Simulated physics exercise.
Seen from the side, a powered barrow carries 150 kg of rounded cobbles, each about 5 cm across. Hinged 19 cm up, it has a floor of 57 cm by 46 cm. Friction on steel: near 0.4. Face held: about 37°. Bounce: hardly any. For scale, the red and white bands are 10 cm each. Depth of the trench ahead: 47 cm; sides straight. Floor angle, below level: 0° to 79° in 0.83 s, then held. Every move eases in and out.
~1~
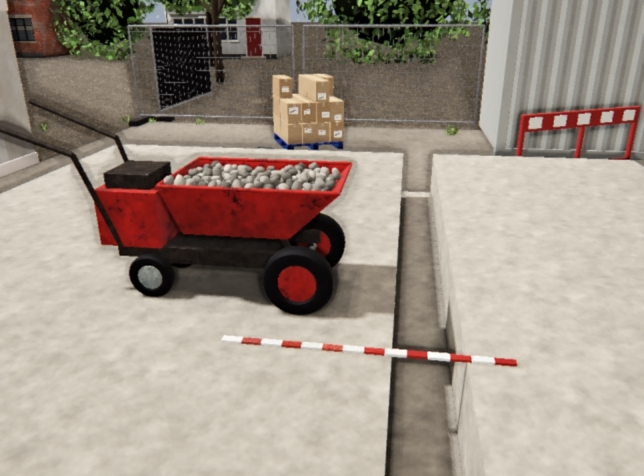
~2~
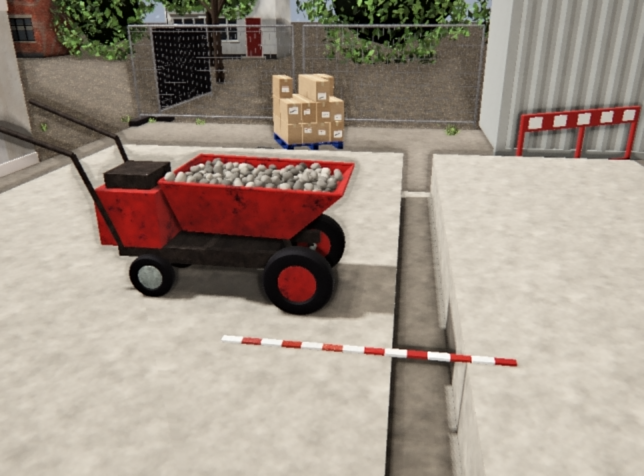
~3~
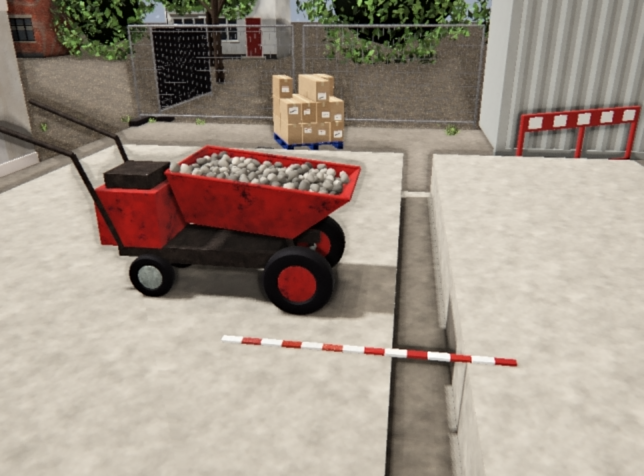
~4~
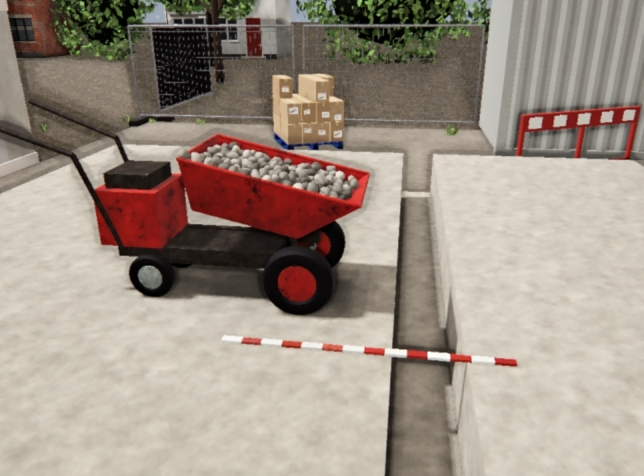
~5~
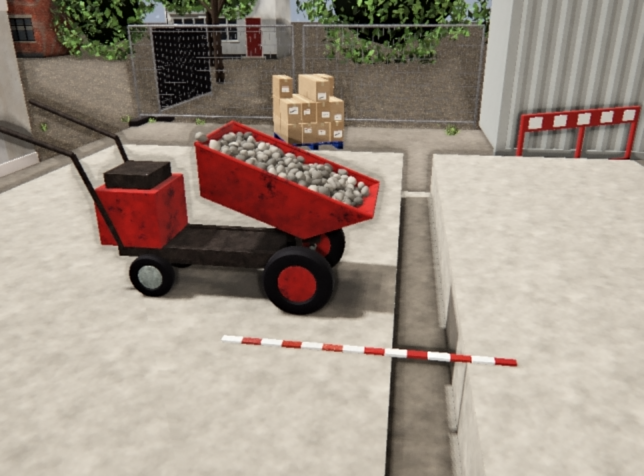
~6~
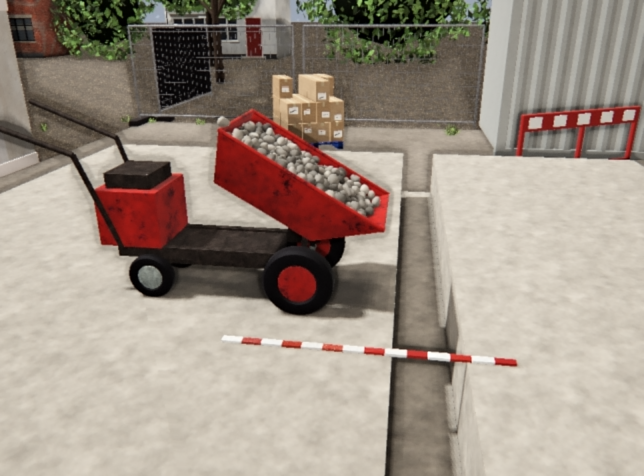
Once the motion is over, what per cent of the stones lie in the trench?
87 %.
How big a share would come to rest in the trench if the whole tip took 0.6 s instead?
Around 70 per cent would end in the trench.
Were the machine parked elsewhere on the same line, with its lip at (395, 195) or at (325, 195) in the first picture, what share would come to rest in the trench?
First spot about 10, second spot about 100 per cent.
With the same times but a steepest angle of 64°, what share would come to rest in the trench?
It would come to about 75 percent.
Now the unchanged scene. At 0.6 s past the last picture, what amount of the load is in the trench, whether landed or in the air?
I'd put it near 60 per cent.
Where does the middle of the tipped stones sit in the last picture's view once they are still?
Centre estimate: Around (428, 353).
Then, 0.3 s after the last picture the floor is at 66°, 100 % in the tray; the foremost stones are at (411, 268).
Then, 0.6 s after the last picture the floor is at 79°, 36 % in the tray, 58 % in the trench, 6 % past the trench; the foremost stones are at (482, 295).
Then, 0.9 s after the last picture the floor is at 79°, 1 % in the tray, 86 % in the trench, 13 % past the trench; the foremost stones are at (623, 319).
Then, 2.9 s after the last picture the floor is at 79°, 0 % in the tray, 87 % in the trench, 13 % past the trench; the foremost stones are past the picture's edge.
